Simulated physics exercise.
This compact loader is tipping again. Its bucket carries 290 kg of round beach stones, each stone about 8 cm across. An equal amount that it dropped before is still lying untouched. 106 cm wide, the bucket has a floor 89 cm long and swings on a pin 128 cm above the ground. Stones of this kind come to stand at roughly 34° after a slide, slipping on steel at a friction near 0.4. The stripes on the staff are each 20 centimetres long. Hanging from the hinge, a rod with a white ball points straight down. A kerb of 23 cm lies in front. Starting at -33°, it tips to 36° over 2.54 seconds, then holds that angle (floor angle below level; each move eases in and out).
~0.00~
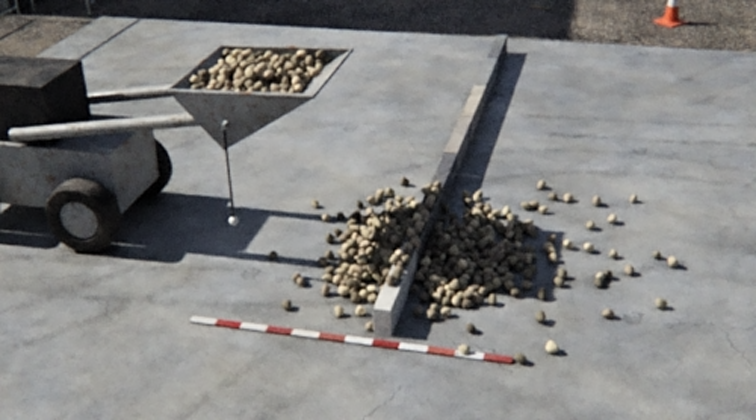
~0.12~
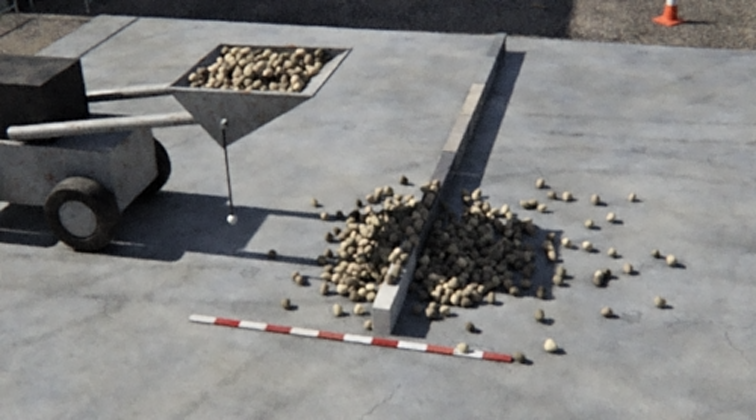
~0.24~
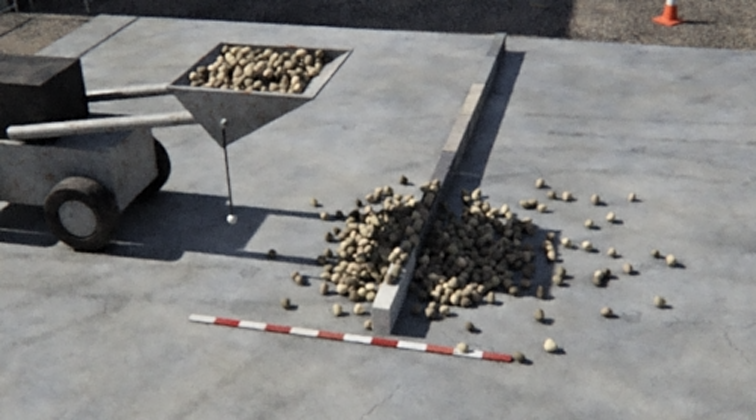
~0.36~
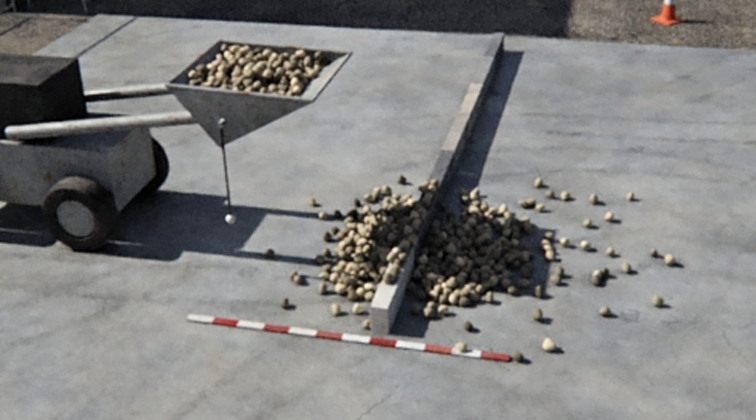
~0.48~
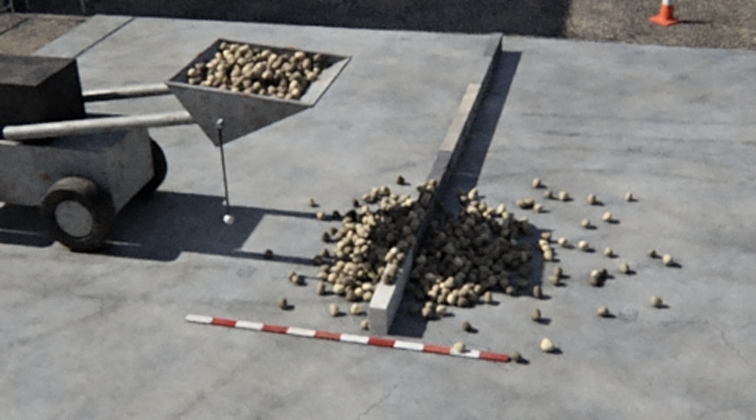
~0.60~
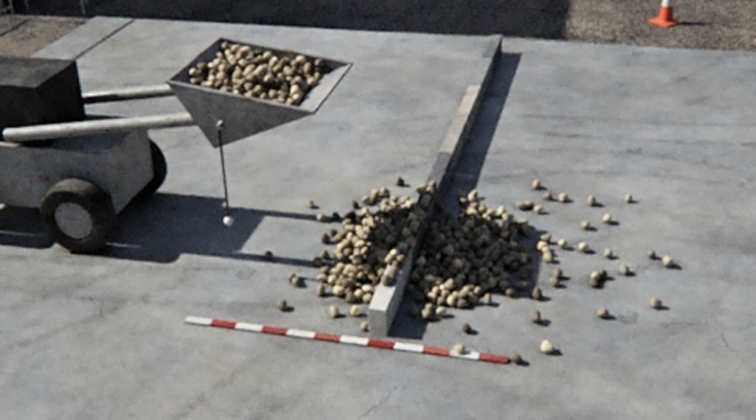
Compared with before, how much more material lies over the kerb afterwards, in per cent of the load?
Some 1 per cent of a load more.
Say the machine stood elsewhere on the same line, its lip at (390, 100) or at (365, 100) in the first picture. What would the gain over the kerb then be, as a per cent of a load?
First some 90, then 40 per cent.
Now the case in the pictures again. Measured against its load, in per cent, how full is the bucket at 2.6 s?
Near 15 per cent of the load is held.
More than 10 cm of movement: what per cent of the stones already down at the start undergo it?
10 %.
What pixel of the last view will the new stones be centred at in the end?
Roughly at pixel (360, 235).
After 1.9 s the floor is at 25°; in per cent of one load, 92 in the bucket, 61 on this side of the kerb, 48 over the kerb; the foremost stones are at (631, 264).
After 2.6 s the floor is at 36°; in per cent of one load, 13 in the bucket, 139 on this side of the kerb, 48 over the kerb; the foremost stones are at (631, 264).
After 3.0 s the floor is at 36°; in per cent of one load, 0 in the bucket, 152 on this side of the kerb, 48 over the kerb; the foremost stones are at (631, 264).
After 5.6 s the floor is at 36°; in per cent of one load, 0 in the bucket, 152 on this side of the kerb, 48 over the kerb; the foremost stones are at (631, 264). Net gain over the kerb, 1.
